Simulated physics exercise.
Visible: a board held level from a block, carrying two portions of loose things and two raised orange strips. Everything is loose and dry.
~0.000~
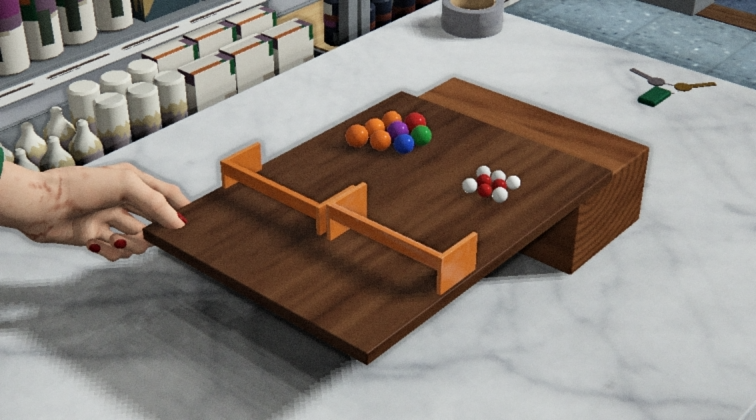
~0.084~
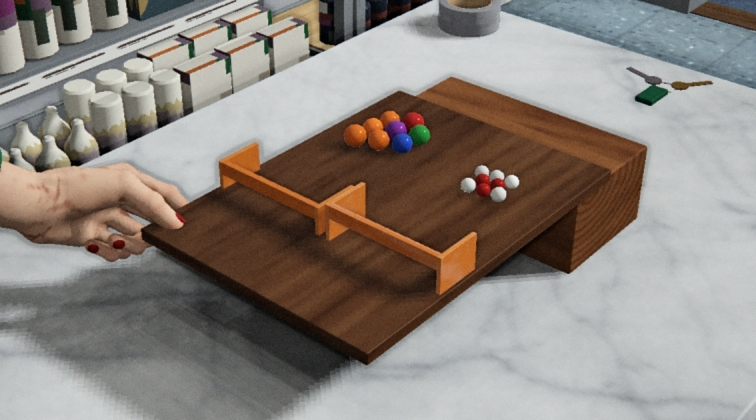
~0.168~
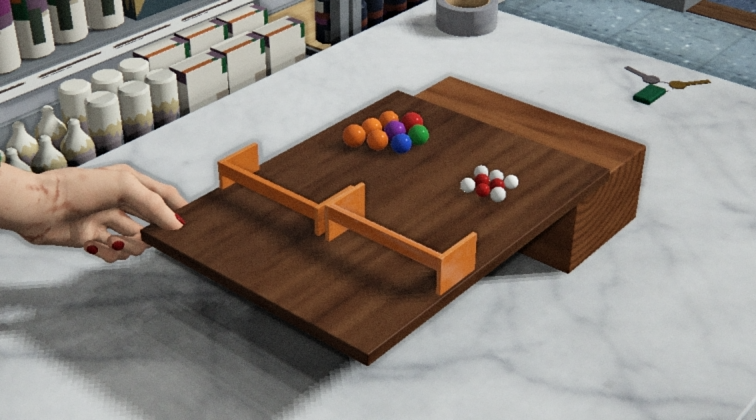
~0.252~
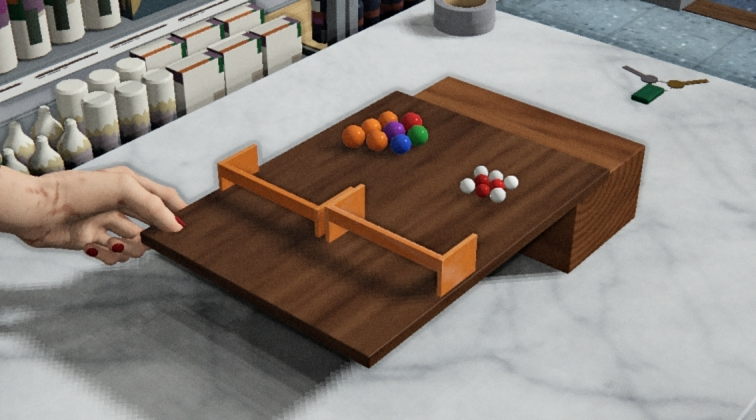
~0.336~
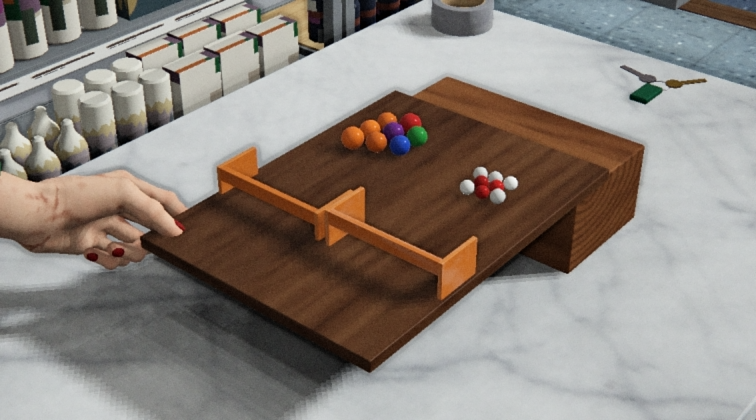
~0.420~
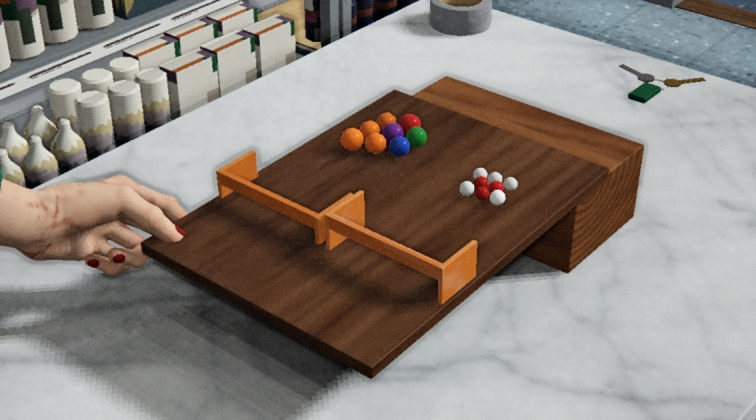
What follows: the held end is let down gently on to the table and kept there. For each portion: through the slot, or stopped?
Nearer portion: Through. Farther portion: Blocked.
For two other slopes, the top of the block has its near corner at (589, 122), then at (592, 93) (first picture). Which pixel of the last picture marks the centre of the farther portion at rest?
Centre at rest: First case roughly (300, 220), second case roughly (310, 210).
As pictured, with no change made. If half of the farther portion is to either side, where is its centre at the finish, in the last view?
Centre at rest, last frame: Approx. (288, 252) px.
By 0.69 s, board sloping at 7°; nearer portion where it was; farther portion where it was.
By 1.04 s, board sloping at 14°; nearer portion on its way down; farther portion on its way down.
By 1.41 s, board resting at 17°; nearer portion every one past its gate; farther portion has reached its gate.
When it is over (2.7 s), board resting at 17°; nearer portion every one past its gate; farther portion gathered behind its gate.
